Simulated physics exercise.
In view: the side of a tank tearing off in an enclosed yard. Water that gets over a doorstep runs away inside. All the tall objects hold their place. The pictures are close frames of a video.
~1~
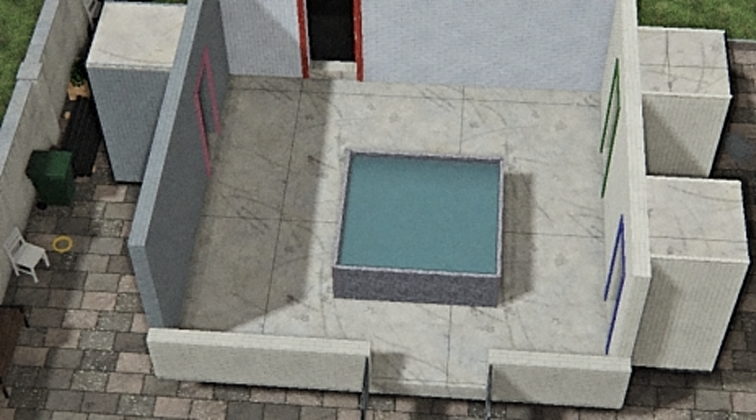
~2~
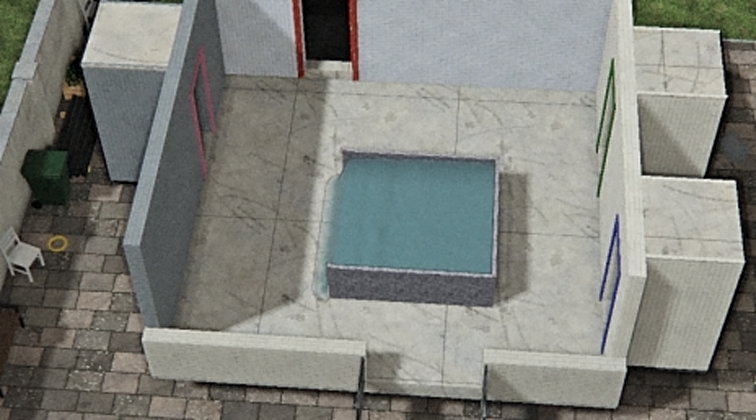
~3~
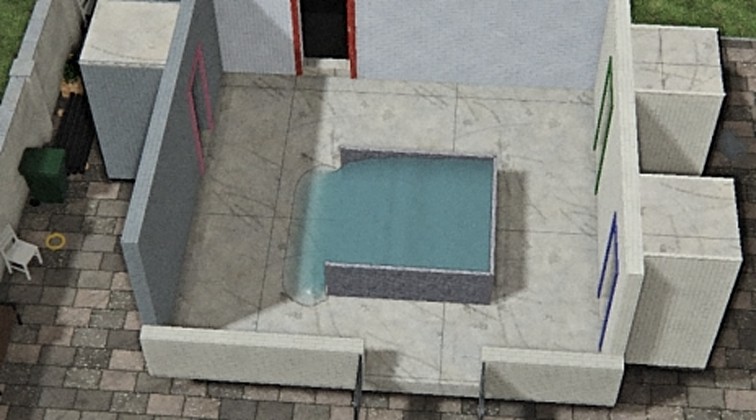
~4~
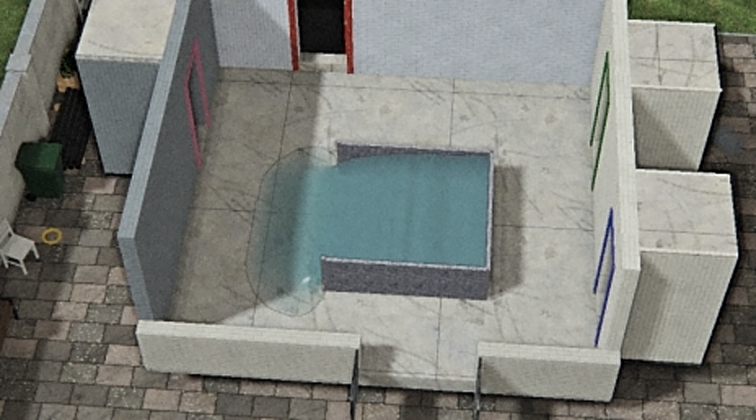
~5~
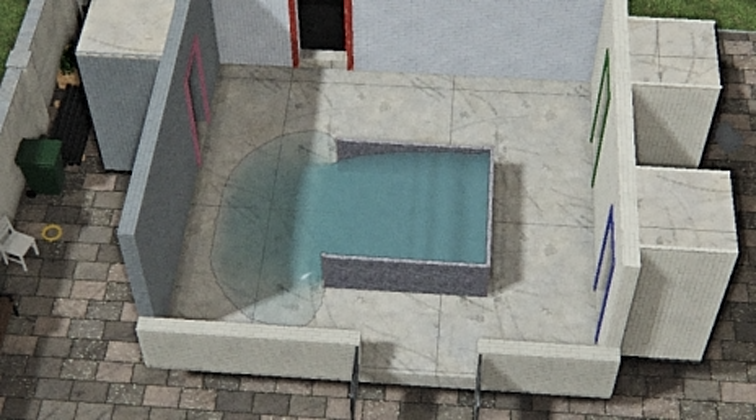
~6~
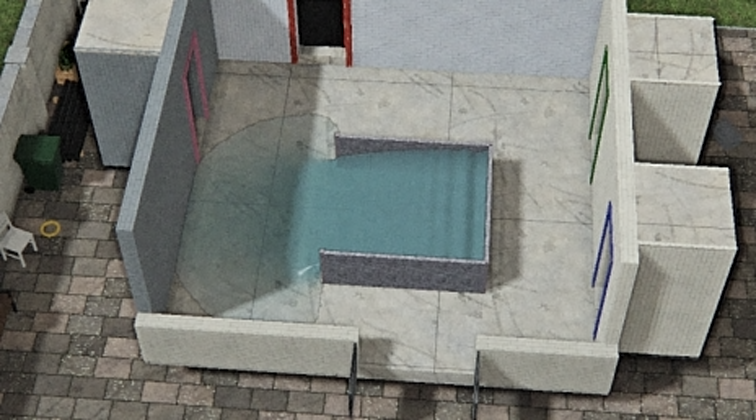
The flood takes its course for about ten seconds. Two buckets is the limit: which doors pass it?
One by one: The pink door floods; the blue door floods; the red door holds within the limit; the green door holds within the limit.
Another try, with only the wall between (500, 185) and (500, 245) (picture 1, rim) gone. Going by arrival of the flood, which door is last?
It is the pink door.
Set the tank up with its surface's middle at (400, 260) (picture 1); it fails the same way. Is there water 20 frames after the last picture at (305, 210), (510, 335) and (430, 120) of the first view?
In that order: Flooded, dry, clear.
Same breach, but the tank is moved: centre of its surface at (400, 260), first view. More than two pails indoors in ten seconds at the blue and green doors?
Then: The blue one takes less, the green one is under.
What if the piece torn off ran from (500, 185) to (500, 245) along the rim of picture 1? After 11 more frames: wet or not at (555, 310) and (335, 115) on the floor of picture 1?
In turn: Flooded, clear.
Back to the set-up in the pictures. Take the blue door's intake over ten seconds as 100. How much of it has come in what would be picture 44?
Some 55 per cent.
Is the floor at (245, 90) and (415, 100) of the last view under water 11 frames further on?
As listed: Wet, dry.
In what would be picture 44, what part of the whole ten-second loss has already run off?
Near 60 in a hundred.
A moment on, water covers 35 % of the floor; the pink door over two buckets in, the blue door not reached, the red door not reached, the green door not reached.
Next, water covers 35 % of the floor; the pink door far over two buckets in, the blue door not reached, the red door not reached, the green door not reached.
Then, water covers 55 % of the floor; the pink door far over two buckets in, the blue door not reached, the red door wet at the sill, nothing in, the green door not reached.
Later, water covers 95 % of the floor; the pink door far over two buckets in, the blue door far over two buckets in, the red door wet at the sill, nothing in, the green door wet at the sill, nothing in.
In the end, water covers 100 % of the floor; the pink door far over two buckets in, the blue door far over two buckets in, the red door wet at the sill, nothing in, the green door wet at the sill, nothing in.
